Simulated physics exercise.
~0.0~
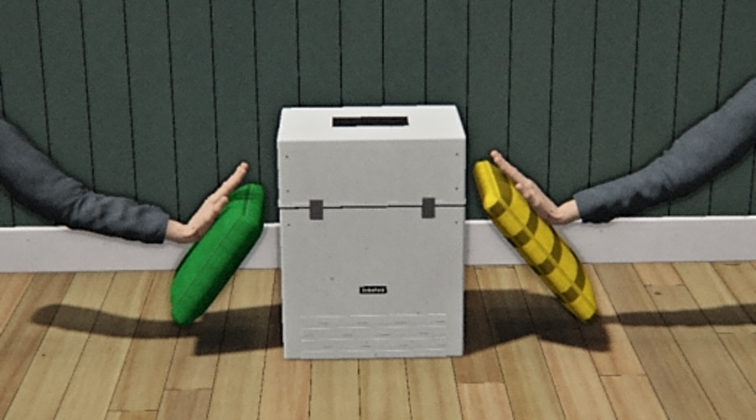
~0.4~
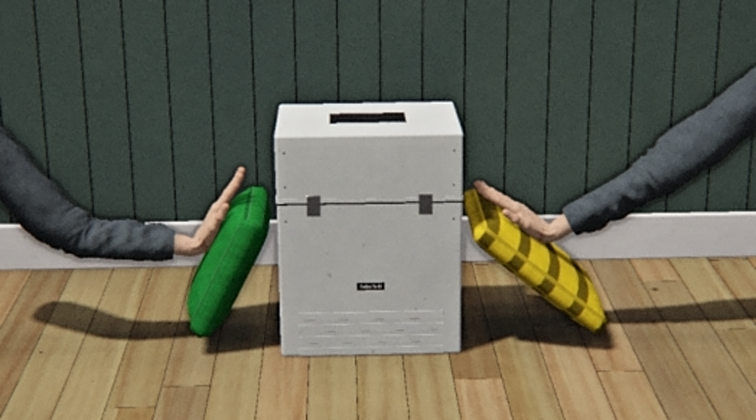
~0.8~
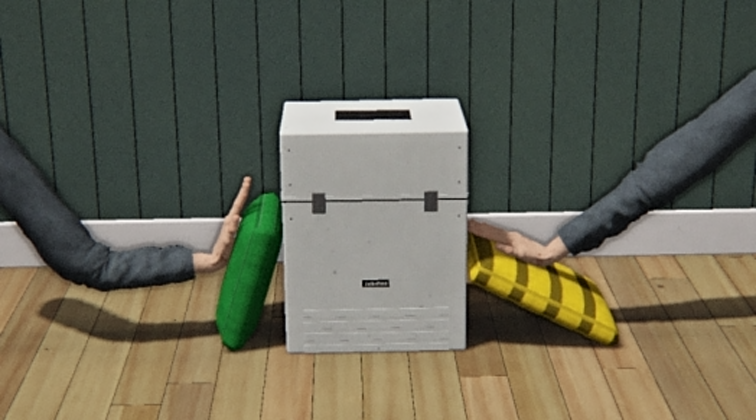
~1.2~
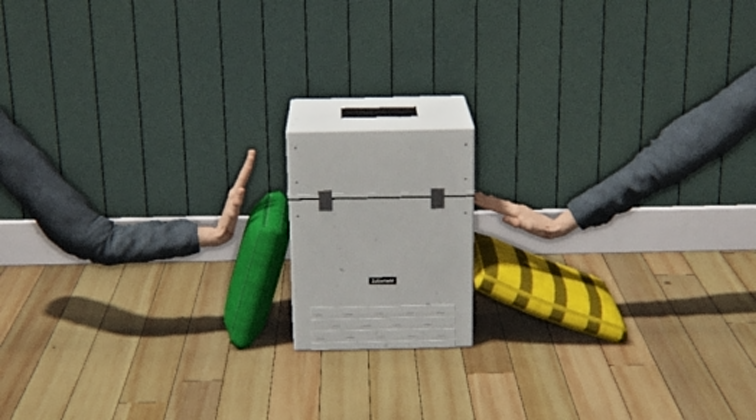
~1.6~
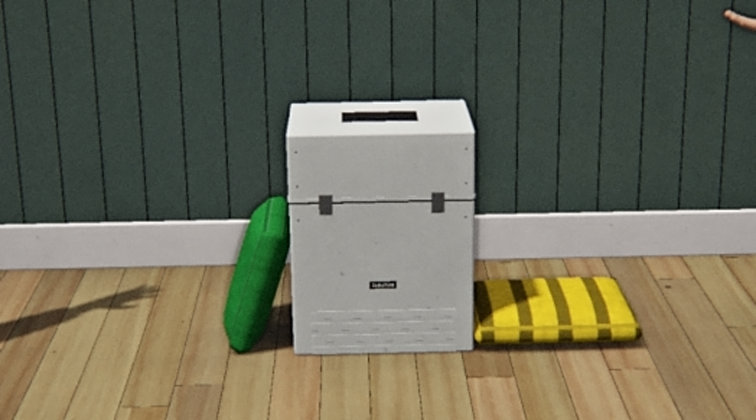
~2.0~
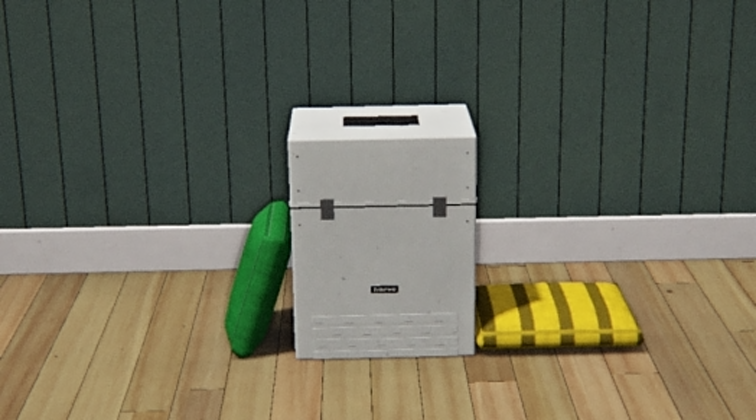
Two hands pressed a green cushion and a yellow striped one against opposite sides of a white chest, then let go and pulled away. The green one stayed leaning on the left, while the yellow one slid down and ended up flat on the floor.
